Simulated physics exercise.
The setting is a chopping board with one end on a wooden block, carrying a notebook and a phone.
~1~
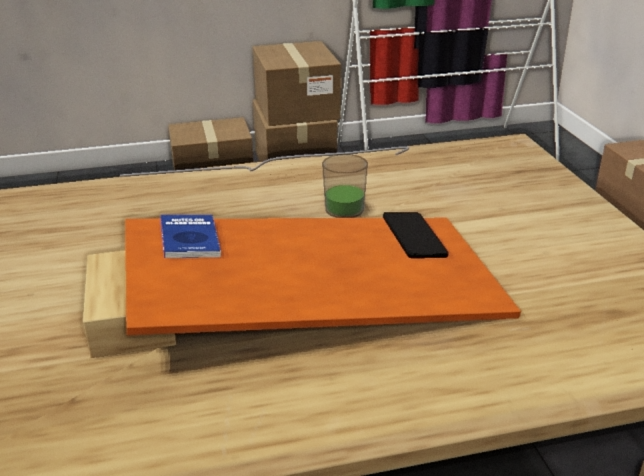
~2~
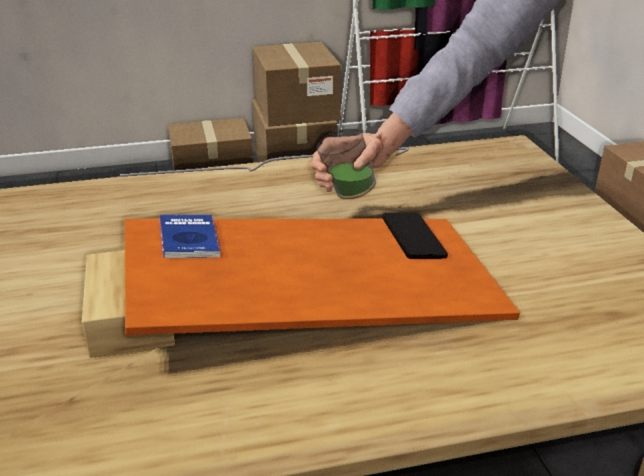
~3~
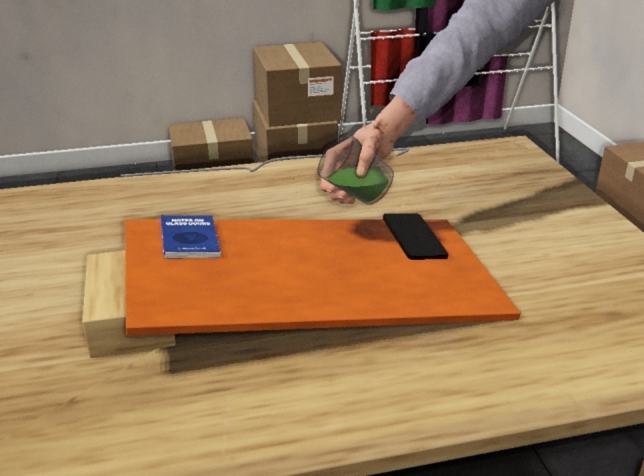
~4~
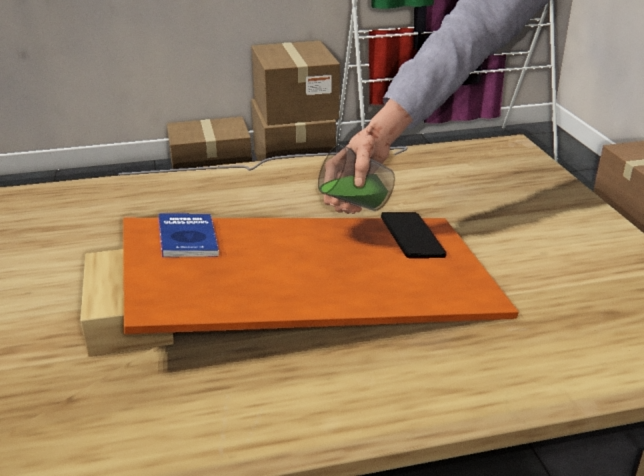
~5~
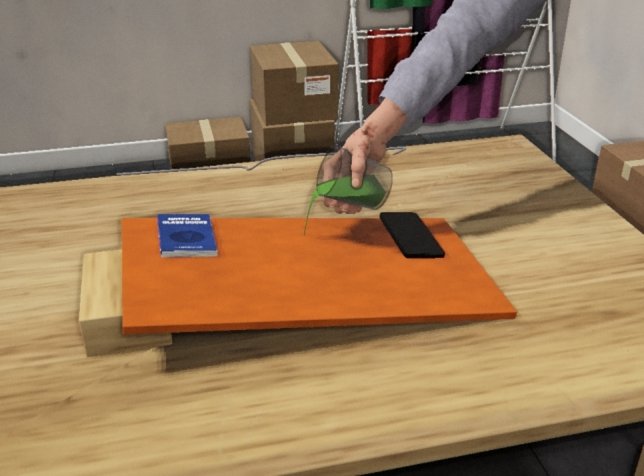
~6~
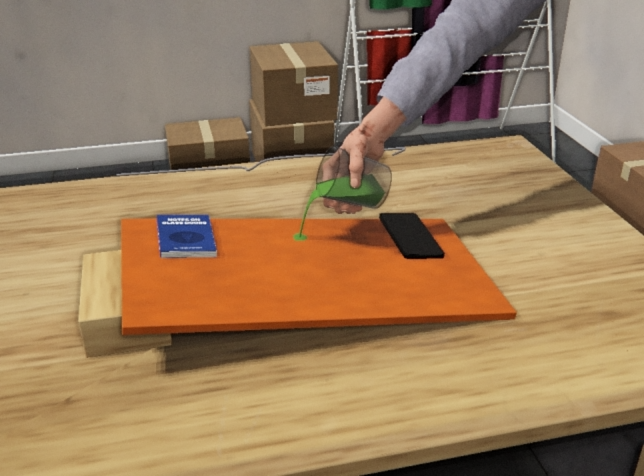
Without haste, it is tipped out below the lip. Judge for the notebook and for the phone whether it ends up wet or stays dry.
On the left the notebook - dry, on the right the phone - wet.
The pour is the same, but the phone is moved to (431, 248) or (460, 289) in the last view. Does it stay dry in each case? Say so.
Place one: It is overrun; place two: It is left alone.
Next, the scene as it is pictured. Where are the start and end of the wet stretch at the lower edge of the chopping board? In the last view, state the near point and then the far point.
Wet edge limits: (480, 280) near, (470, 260) far.
Soon after, it runs down to the right; the notebook is dry; the phone is dry.
Later, it runs down to the right and off the end; the notebook is dry; the phone is wet.
In the end, it runs down to the right and off the end; the notebook is dry; the phone is wet.
